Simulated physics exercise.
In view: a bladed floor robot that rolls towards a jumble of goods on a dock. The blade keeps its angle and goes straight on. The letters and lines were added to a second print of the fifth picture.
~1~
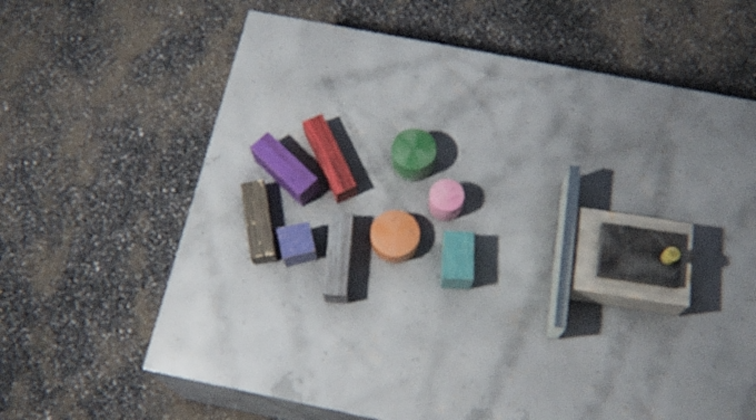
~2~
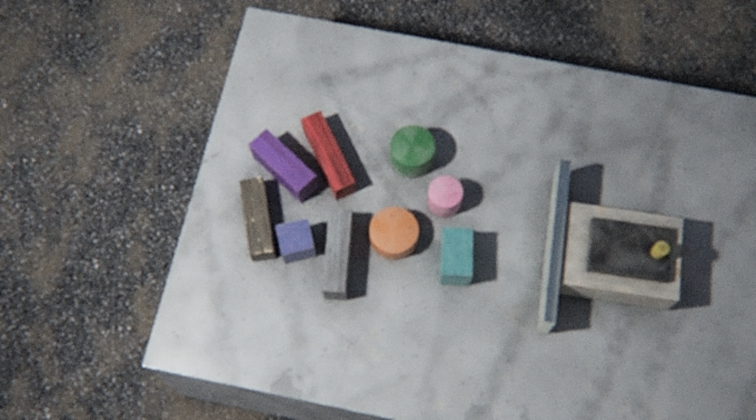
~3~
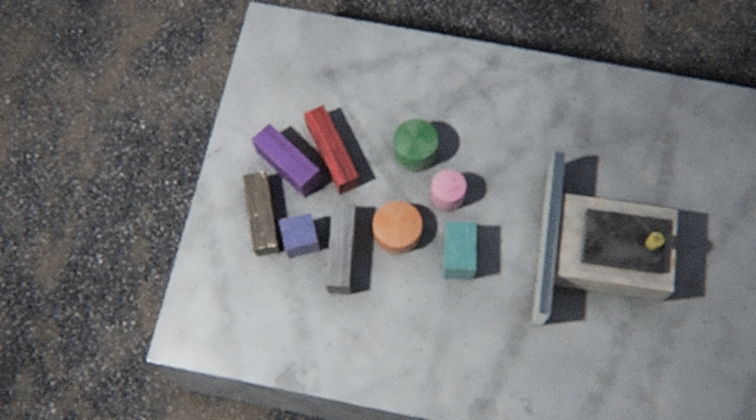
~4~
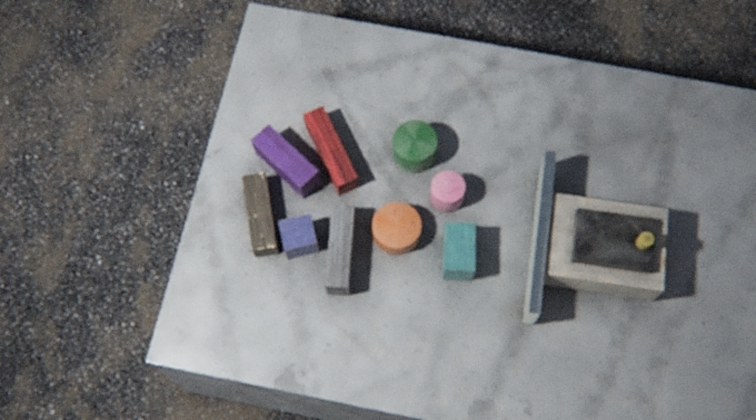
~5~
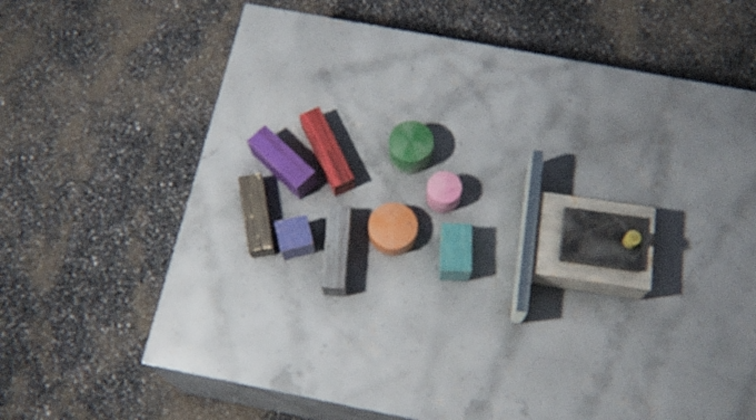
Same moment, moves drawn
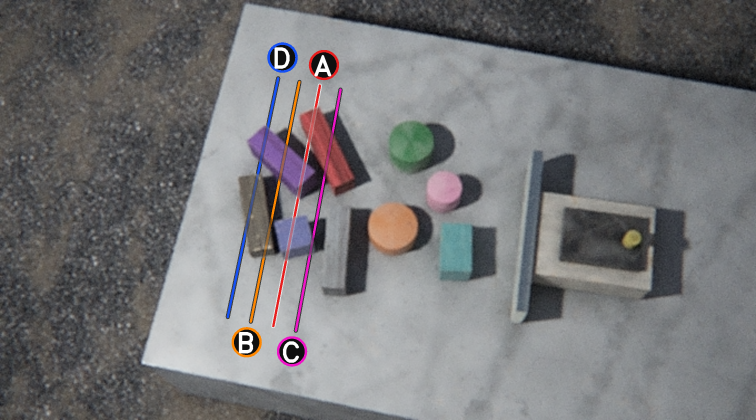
To begin with, a colorful cluster of blocks and cylinders sits on a pale marbled slab, with a boxy, wide-bladed robot to the right. The robot then rolls slowly left, blade first, narrowing the gap a little, while the blocks and cylinders stay in their arrangement, untouched.
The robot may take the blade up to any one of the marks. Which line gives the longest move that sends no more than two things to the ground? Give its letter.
D.
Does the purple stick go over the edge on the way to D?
Yes.
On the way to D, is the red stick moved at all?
Yes.
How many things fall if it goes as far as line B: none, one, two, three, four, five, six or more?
One.
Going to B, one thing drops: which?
The black bar.
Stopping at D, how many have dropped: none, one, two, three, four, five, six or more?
By then, two.
On the marked copy, A at (298, 200); B at (276, 196); C at (319, 204); D at (254, 192).
With D. Early on, robot (492, 218); grey stick (333, 251); turquoise crate (404, 242).
Further on, robot (391, 200); black bar (227, 215); purple stick (260, 151).
At the end, robot (315, 185); purple stick over the edge; black bar over the edge; two fallen.
As for the rest, A is within the limit but short; B is within the limit but short; C is within the limit but short.
